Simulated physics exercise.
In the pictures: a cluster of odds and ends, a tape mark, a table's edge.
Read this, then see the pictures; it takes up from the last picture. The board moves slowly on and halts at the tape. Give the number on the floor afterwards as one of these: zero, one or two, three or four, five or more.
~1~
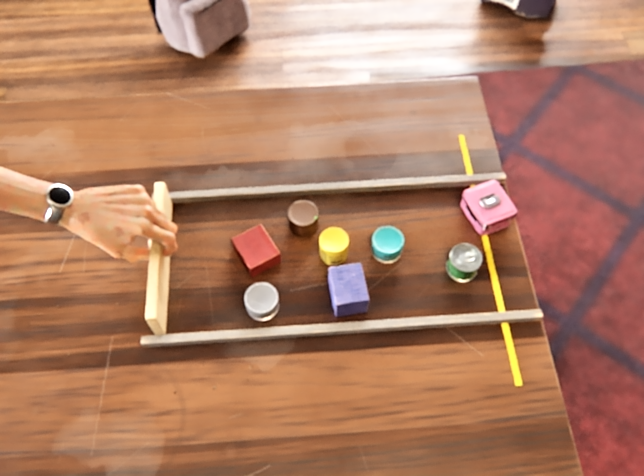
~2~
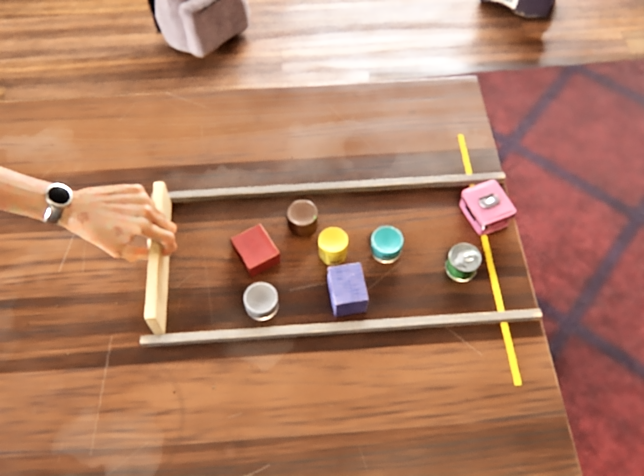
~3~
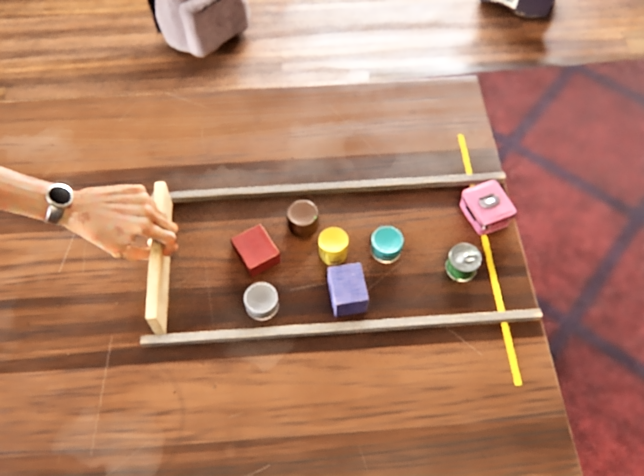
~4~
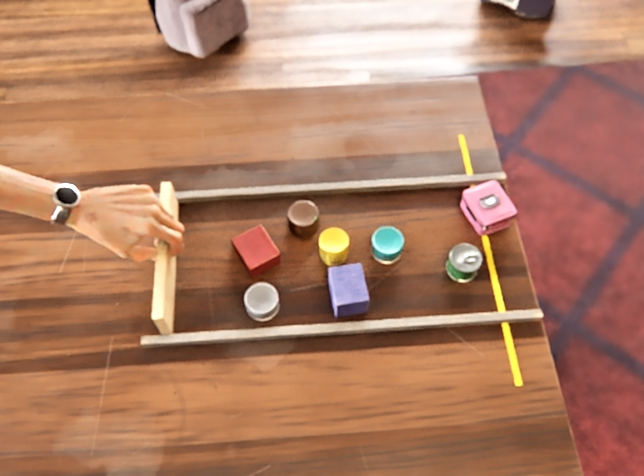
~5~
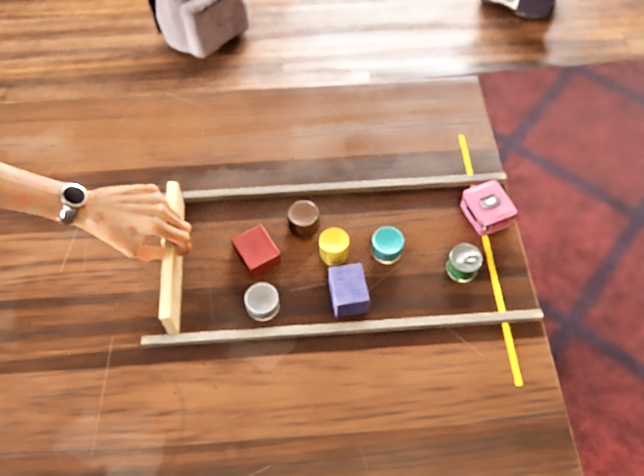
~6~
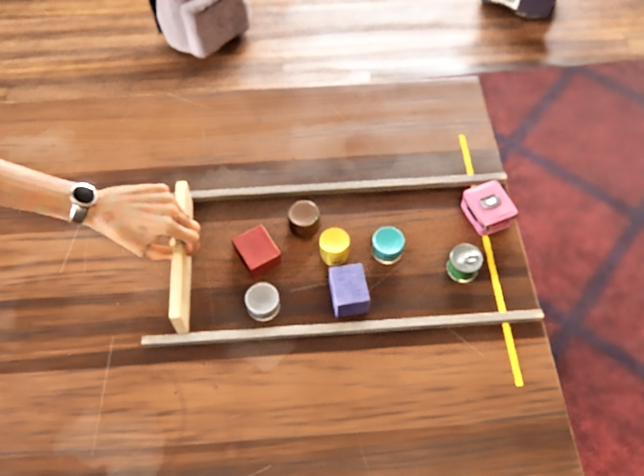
On the floor afterwards: Five or more.
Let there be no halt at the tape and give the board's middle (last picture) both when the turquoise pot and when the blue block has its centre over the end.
The middle is at (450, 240) when it's the turquoise pot, and at (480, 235) when it's the blue block.
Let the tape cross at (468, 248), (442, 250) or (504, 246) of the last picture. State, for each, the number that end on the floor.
It would be 2, 0 and 5.
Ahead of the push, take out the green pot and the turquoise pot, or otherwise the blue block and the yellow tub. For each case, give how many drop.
3 in the first try, 3 in the second.
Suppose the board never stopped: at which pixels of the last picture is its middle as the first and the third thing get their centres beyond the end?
At (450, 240) for the first, at (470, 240) for the third.
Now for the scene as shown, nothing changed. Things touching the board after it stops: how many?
Count: 3.
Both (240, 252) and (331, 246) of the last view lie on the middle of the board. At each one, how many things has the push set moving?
I get 1 at the one place and 6 at the other.
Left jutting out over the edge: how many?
It totals 0.
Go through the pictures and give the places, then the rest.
In the first picture, pink case (487, 208); green pot (464, 263); turquoise pot (387, 245); board (160, 257); tape (487, 246).
In the second picture, green pot (463, 262); blue block (347, 290).
In the third picture, turquoise pot (387, 245); grey tin (262, 301).
In the fourth picture, pink case (487, 208); red block (256, 251).
In the fifth picture, green pot (464, 263); brown lid (304, 219).
In the sixth picture, pink case (488, 209); green pot (464, 263); turquoise pot (388, 245); board (182, 256); tape (488, 247).
Soon after, none off yet; pink case at rest near (488, 209); green pot at rest near (464, 263); turquoise pot at rest near (388, 245).
Then, none off yet; pink case at rest near (488, 209); green pot at rest near (466, 263); turquoise pot moved well along near (464, 236).
By the end, the number that fall off is five or more; fallen, yellow tub, blue block, turquoise pot, green pot and pink case.
